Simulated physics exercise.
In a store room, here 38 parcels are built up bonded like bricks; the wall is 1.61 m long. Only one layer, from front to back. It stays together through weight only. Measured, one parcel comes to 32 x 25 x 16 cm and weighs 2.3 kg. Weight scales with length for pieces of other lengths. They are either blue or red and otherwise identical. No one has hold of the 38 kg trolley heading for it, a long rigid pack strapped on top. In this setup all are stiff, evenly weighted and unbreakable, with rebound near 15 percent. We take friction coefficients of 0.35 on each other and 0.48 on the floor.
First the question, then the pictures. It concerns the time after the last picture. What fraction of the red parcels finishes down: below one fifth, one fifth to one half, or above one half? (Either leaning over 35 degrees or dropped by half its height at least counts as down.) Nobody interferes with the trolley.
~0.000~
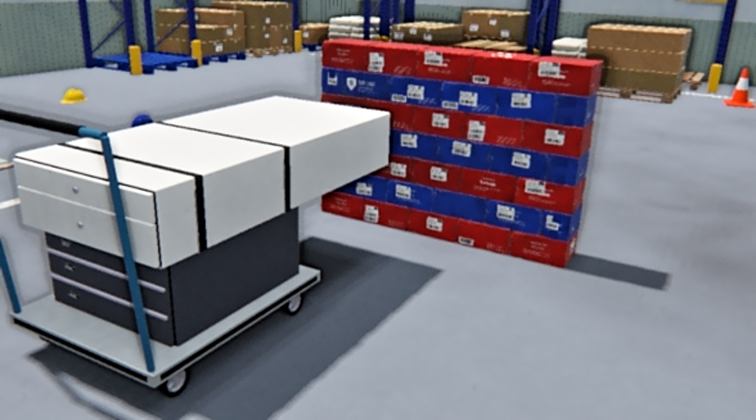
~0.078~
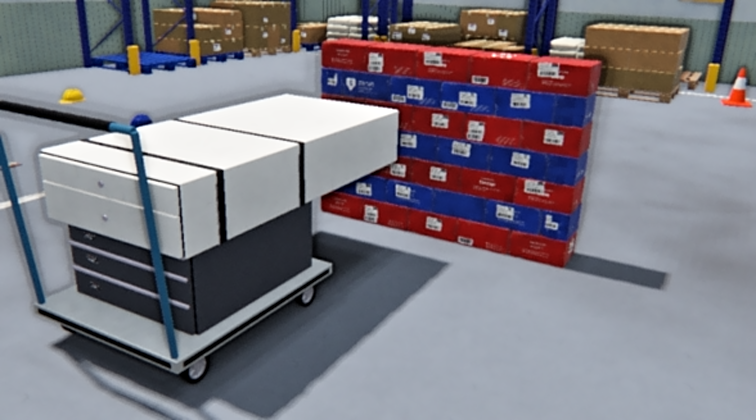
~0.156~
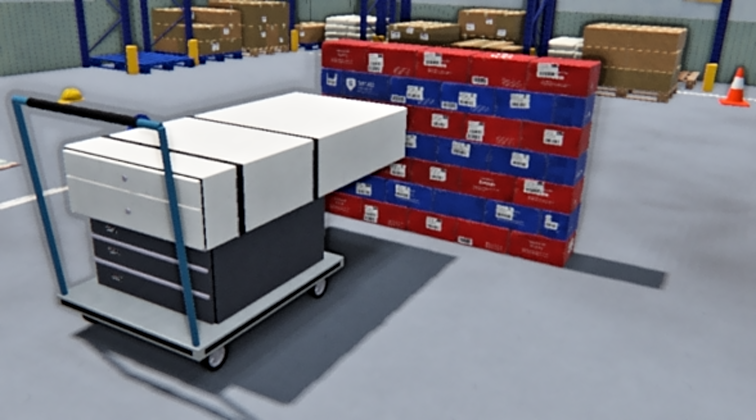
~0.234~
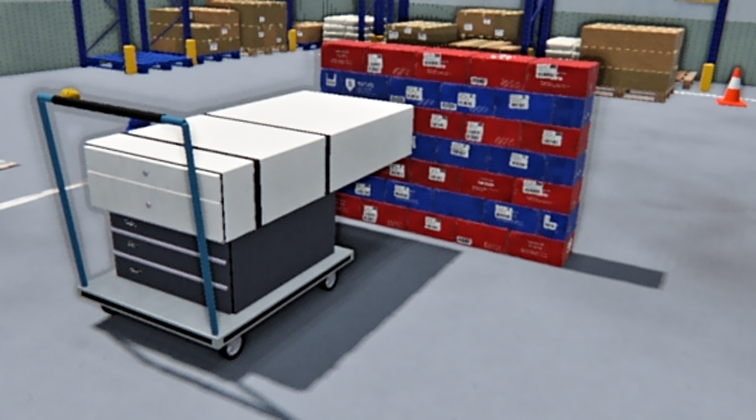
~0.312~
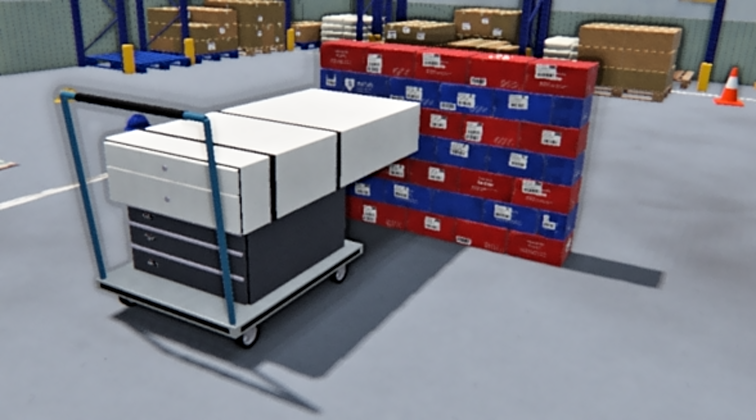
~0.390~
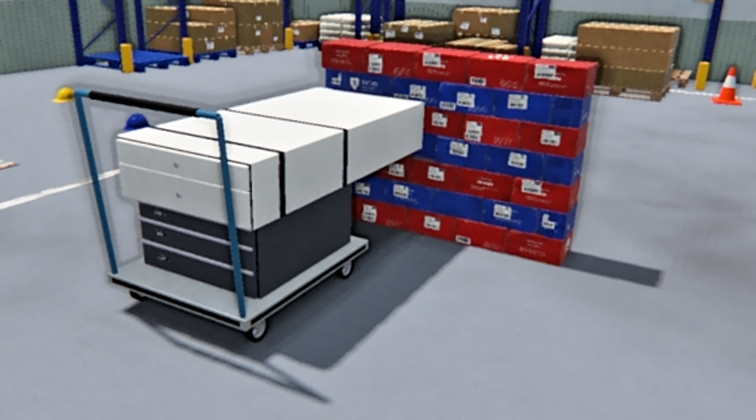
The way it's heading, the ones down will make a fifth to half.
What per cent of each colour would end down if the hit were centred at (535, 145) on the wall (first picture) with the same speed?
The red ones would be 40 per cent down and the blue ones 40 per cent.
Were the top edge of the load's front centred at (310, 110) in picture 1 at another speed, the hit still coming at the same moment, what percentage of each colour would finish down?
You'd end up with red at 40 per cent down and blue at 40 per cent.
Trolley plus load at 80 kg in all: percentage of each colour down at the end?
Share down - red: 40; blue: 40 (per cent).
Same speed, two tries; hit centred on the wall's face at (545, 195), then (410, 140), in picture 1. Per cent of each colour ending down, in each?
First try then second: Red 0 and 0, blue 0 and 0 per cent.
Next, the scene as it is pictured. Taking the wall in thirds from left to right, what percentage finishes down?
I'd put it at 60 % left, 50 % middle and 10 % right.
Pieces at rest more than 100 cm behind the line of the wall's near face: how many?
About 4 pieces.
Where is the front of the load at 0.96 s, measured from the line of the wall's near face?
15 cm past it.
Around 0.96 s, load 17 cm past the wall's line, still rolling; none of the 20 red parcels down (0 of 38 in all colours); top red parcel unmoved.
Around 1.38 s, load 17 cm past the wall's line, stopped; 7 of the 20 red parcels down (14 of 38 in all colours); top red parcel unmoved.
Finally (2.6 s), load 17 cm past the wall's line, stopped; 7 of the 20 red parcels down (14 of 38 in all colours); top red parcel unmoved; top blue parcel unmoved. That is 35 per cent. Seen by the last camera, middles, top red parcel near (561, 77), top blue parcel near (527, 103).
